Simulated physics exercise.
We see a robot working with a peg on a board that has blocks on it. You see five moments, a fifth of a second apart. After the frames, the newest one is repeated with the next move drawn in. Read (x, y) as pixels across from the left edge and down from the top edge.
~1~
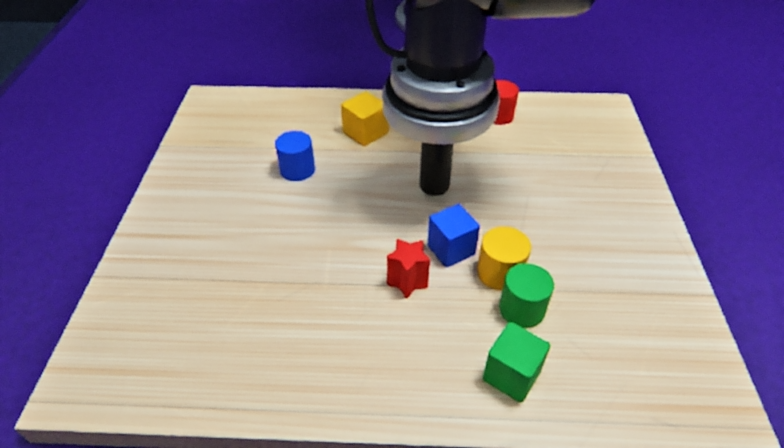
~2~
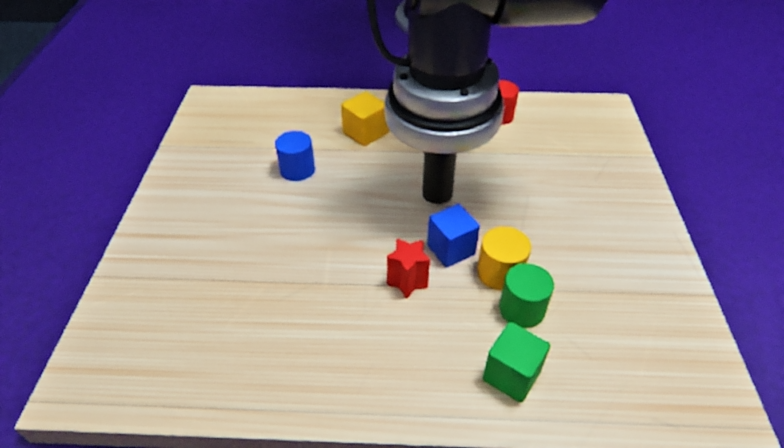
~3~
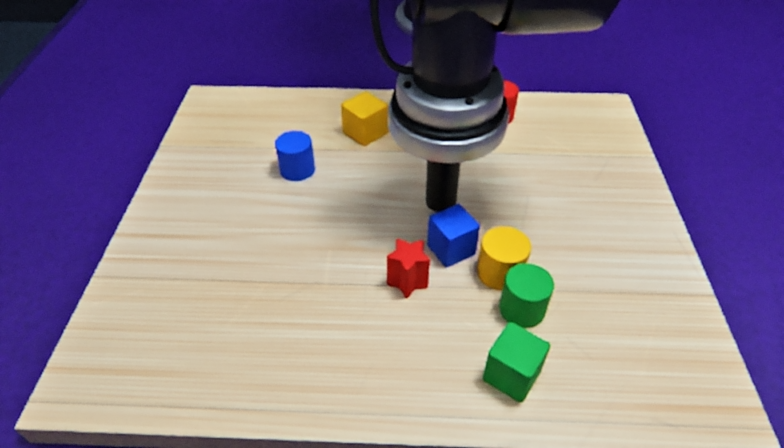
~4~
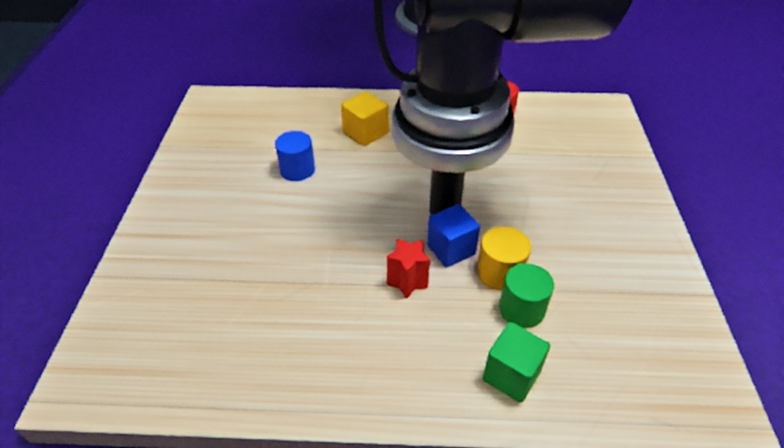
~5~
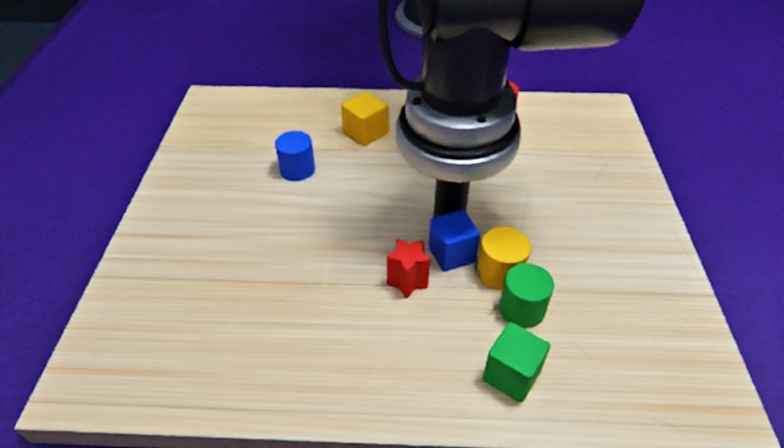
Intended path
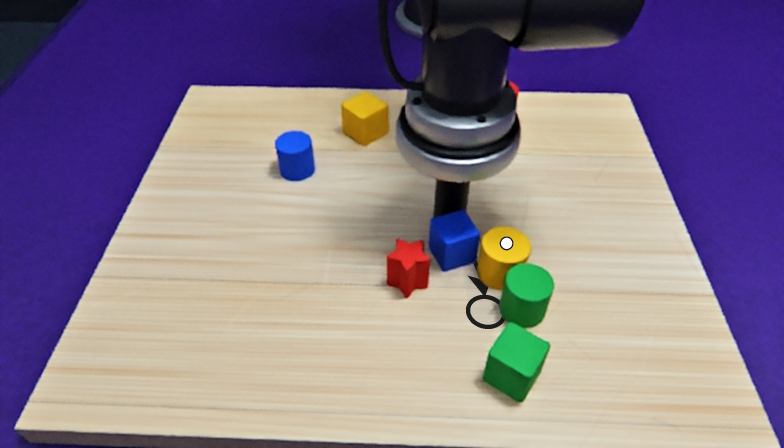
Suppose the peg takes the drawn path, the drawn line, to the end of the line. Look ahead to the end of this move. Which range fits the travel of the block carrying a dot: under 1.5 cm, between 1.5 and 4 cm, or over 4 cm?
The answer here is from 1.5 to 4 cm.
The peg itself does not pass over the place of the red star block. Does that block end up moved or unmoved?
That one stays where it is.
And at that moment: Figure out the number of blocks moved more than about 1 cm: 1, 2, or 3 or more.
Count: Three or more.
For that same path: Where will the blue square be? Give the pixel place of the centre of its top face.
It is at (451, 278).
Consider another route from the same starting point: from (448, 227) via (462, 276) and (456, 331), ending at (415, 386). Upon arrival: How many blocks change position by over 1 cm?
The answer is one block, counting only moves over 1 cm.
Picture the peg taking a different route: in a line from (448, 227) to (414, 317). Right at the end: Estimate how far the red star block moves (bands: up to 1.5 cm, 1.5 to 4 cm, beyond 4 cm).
It ends 1.5 to 4 cm from its spot.
Path on the board, from (448, 227) via (468, 251) and (482, 279), ending at (486, 312); the dot is on the yellow cylinder.
The first path, step by step. One third of the way, peg (470, 244); blue square (459, 248), turned 45° clockwise.
Two thirds of the way, peg (483, 271); blue square (456, 269), turned 90° clockwise; yellow cylinder (530, 261); green cylinder (553, 300).
At the end, peg (488, 303); red star block in place; blue square (451, 278), turned 110° clockwise; yellow cylinder (534, 265); green square in place; green cylinder (558, 303).
